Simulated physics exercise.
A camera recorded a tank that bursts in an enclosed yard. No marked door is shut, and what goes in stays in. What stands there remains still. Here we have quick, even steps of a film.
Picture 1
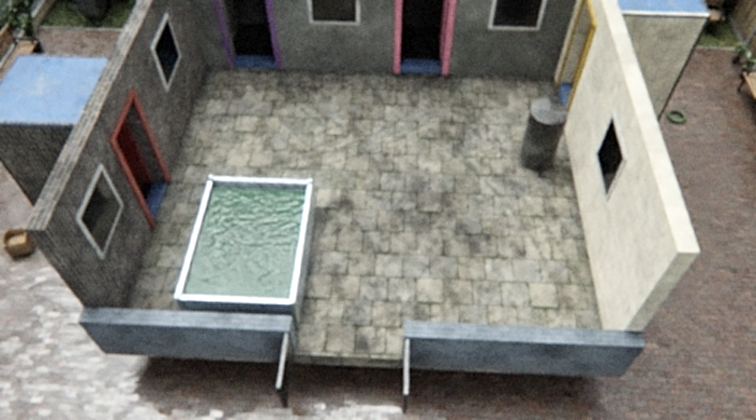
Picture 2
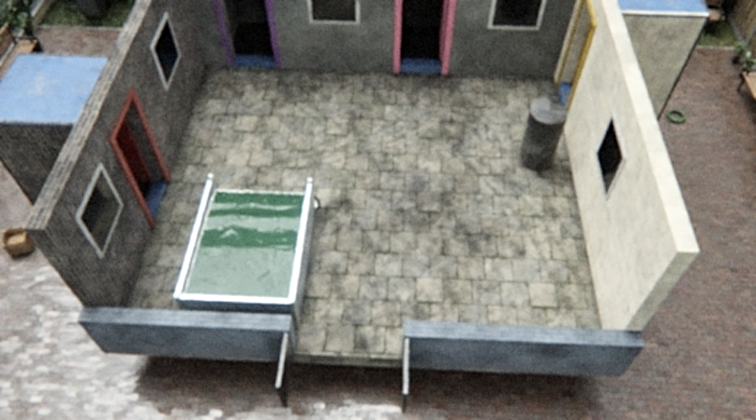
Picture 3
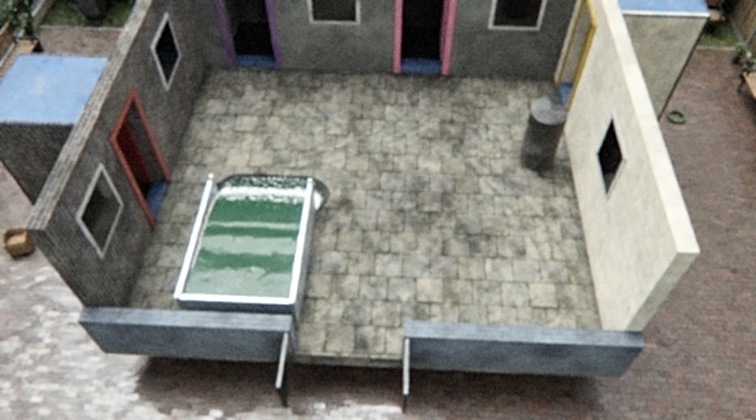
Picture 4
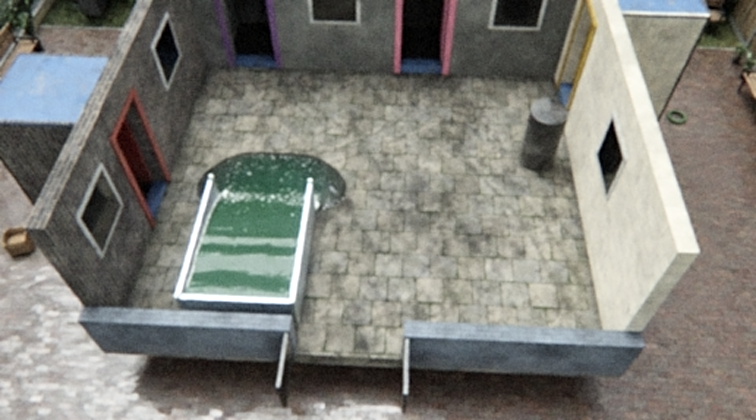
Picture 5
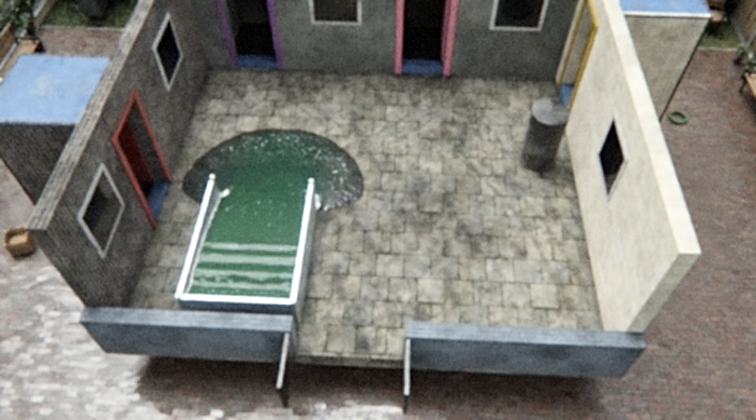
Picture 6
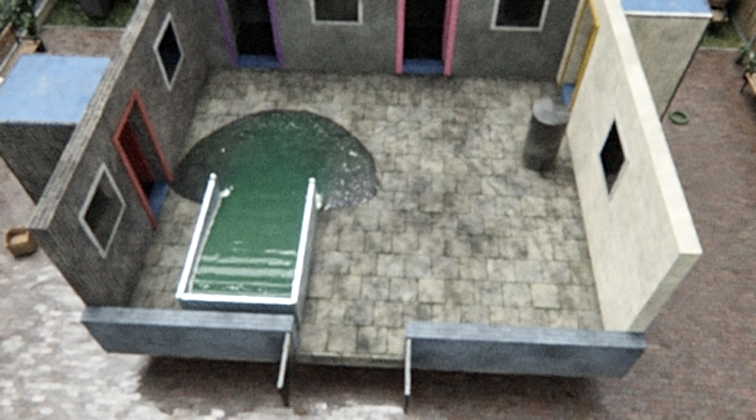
At first, a white-framed tank of green water sits full in the left part of a walled, stone-paved yard. Then its far side is open and water pours out, spreading across the paving in a widening, rounded dark green pool that reaches toward the back and both sides.
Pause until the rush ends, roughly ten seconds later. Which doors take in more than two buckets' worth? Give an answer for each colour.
The purple door does; the pink door does not; the red door does not; the yellow door does not.
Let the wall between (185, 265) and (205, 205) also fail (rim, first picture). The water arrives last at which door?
The yellow door.
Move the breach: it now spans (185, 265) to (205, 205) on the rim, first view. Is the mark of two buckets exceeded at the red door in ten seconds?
As it turns out, red door clears the cutoff.
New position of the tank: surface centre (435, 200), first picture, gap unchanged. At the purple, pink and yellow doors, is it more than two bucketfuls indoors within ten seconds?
The purple door stays within the limit; the pink door exceeds the limit; the yellow door stays within the limit.
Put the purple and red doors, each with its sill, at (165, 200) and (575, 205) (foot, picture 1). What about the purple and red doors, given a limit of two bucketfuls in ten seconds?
Looking at it, purple fails to reach the limit, and red fails to reach the limit.
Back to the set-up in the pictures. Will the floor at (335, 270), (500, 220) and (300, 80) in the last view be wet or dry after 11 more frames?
Result, as listed: Not wetted / not wetted / wetted.
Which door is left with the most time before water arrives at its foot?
That is the yellow-painted one.
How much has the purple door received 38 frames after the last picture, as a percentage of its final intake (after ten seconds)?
Approximately 100 per cent.
A moment on, water covers 35 % of the floor; the purple door under two buckets in, the pink door not reached, the red door wet at the sill, nothing in, the yellow door not reached.
Next, water covers 40 % of the floor; the purple door over two buckets in, the pink door wet at the sill, nothing in, the red door wet at the sill, nothing in, the yellow door not reached.
Then, water covers 45 % of the floor; the purple door far over two buckets in, the pink door wet at the sill, nothing in, the red door wet at the sill, nothing in, the yellow door wet at the sill, nothing in.
Later, water covers 65 % of the floor; the purple door far over two buckets in, the pink door wet at the sill, nothing in, the red door wet at the sill, nothing in, the yellow door wet at the sill, nothing in.
In the end, water covers 95 % of the floor; the purple door far over two buckets in, the pink door wet at the sill, nothing in, the red door wet at the sill, nothing in, the yellow door wet at the sill, nothing in.
